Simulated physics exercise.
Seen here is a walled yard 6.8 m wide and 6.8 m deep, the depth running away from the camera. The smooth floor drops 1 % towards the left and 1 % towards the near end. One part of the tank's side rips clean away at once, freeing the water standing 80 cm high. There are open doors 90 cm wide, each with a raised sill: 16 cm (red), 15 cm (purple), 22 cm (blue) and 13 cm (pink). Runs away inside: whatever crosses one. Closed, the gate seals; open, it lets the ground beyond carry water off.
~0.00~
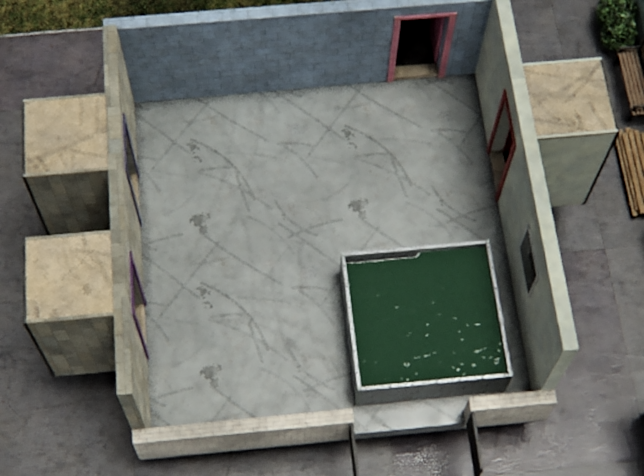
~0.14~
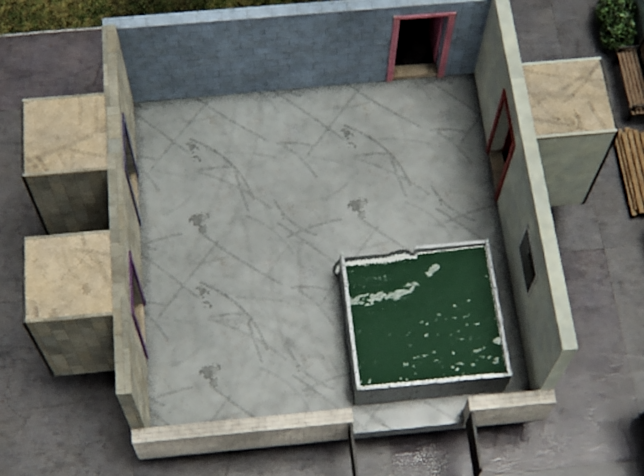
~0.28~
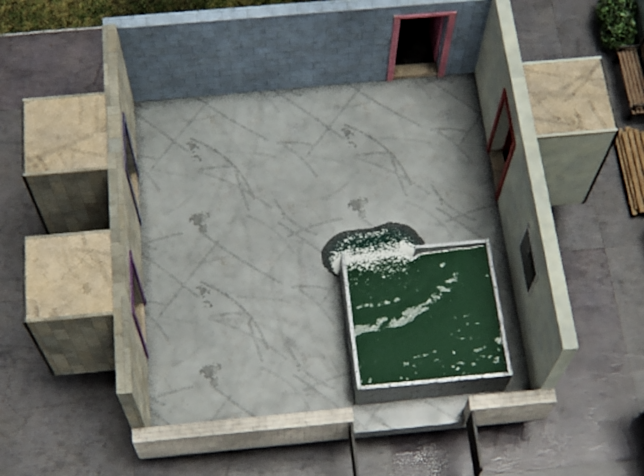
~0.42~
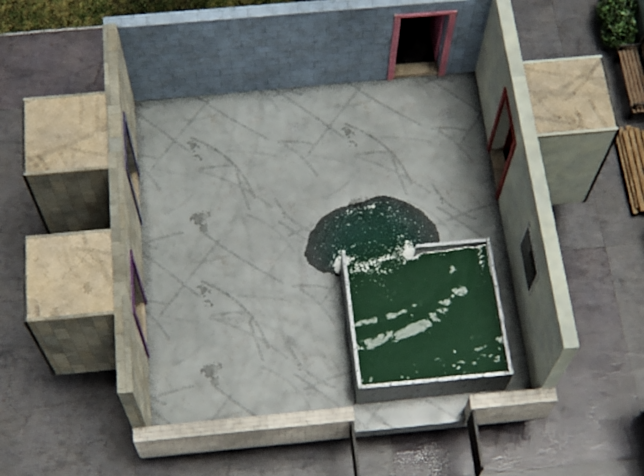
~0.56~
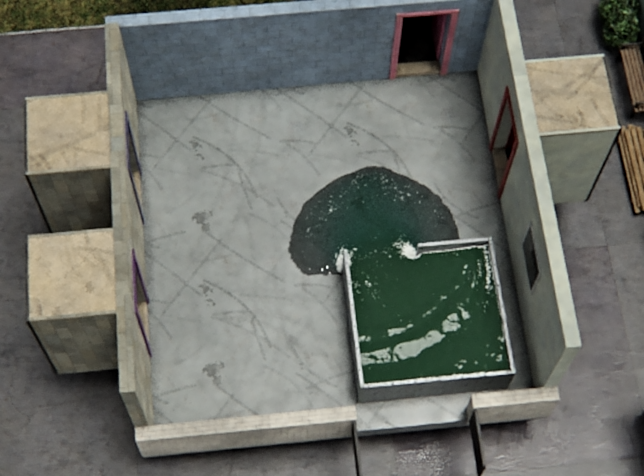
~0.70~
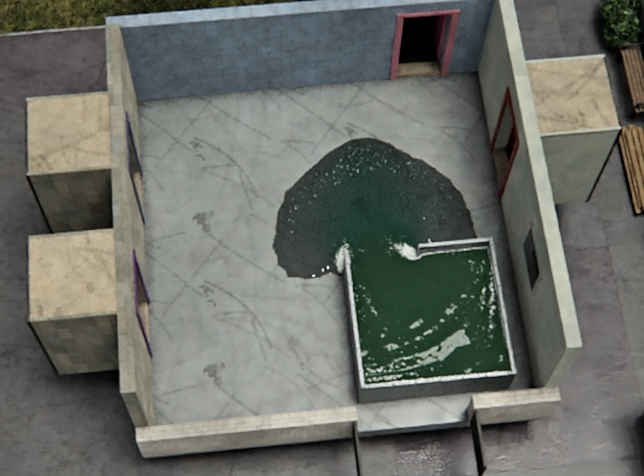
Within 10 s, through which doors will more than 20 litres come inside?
Red door: Not more than 20 litres; purple door: Not more than 20 litres; blue door: Not more than 20 litres; pink door: More than 20 litres.
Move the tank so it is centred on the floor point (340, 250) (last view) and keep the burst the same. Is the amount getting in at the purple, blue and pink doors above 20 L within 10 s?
Lab note: Purple door limit not exceeded; blue door limit not exceeded; pink door limit not exceeded.
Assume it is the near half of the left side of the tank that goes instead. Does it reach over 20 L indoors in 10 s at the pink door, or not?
Relative to that limit, pink ends up on the low side.
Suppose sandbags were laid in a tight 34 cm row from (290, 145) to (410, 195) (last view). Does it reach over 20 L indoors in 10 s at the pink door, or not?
Compared to the limit, pink stays inside.
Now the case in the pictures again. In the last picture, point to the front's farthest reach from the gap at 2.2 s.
That lands around (157, 105) in the last picture.
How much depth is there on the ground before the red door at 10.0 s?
About 5.5 cm.
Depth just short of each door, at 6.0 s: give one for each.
Readings (cm): Red = 8; purple = 6; blue = 17; pink = 15.
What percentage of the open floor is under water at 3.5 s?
I'd say around 55 % is wet.
After 1.4 s water covers 40 % of the floor and is deepest (47 cm) near (362, 265); red door 4 cm at the sill, 0 L in, purple door not reached, blue door not reached, pink door 3 cm at the sill, 0 L in.
After 2.2 s water covers 50 % of the floor and is deepest (38 cm) near (362, 265); red door 4 cm at the sill, 0 L in, purple door not reached, blue door not reached, pink door 25 cm at the sill, 19 L in.
After 3.5 s water covers 55 % of the floor and is deepest (38 cm) near (148, 114); red door 8 cm at the sill, 0 L in, purple door not reached, blue door 17 cm at the sill, 0 L in, pink door 23 cm at the sill, 86 L in.
After 6.0 s water covers 90 % of the floor and is deepest (26 cm) near (156, 438); red door 8 cm at the sill, 0 L in, purple door 6 cm at the sill, 0 L in, blue door 17 cm at the sill, 0 L in, pink door 15 cm at the sill, 127 L in.
After 10.0 s water covers 100 % of the floor and is deepest (23 cm) near (155, 428); red door 5 cm at the sill, 0 L in, purple door 9 cm at the sill, 0 L in, blue door 15 cm at the sill, 0 L in, pink door 6 cm at the sill, 130 L in.
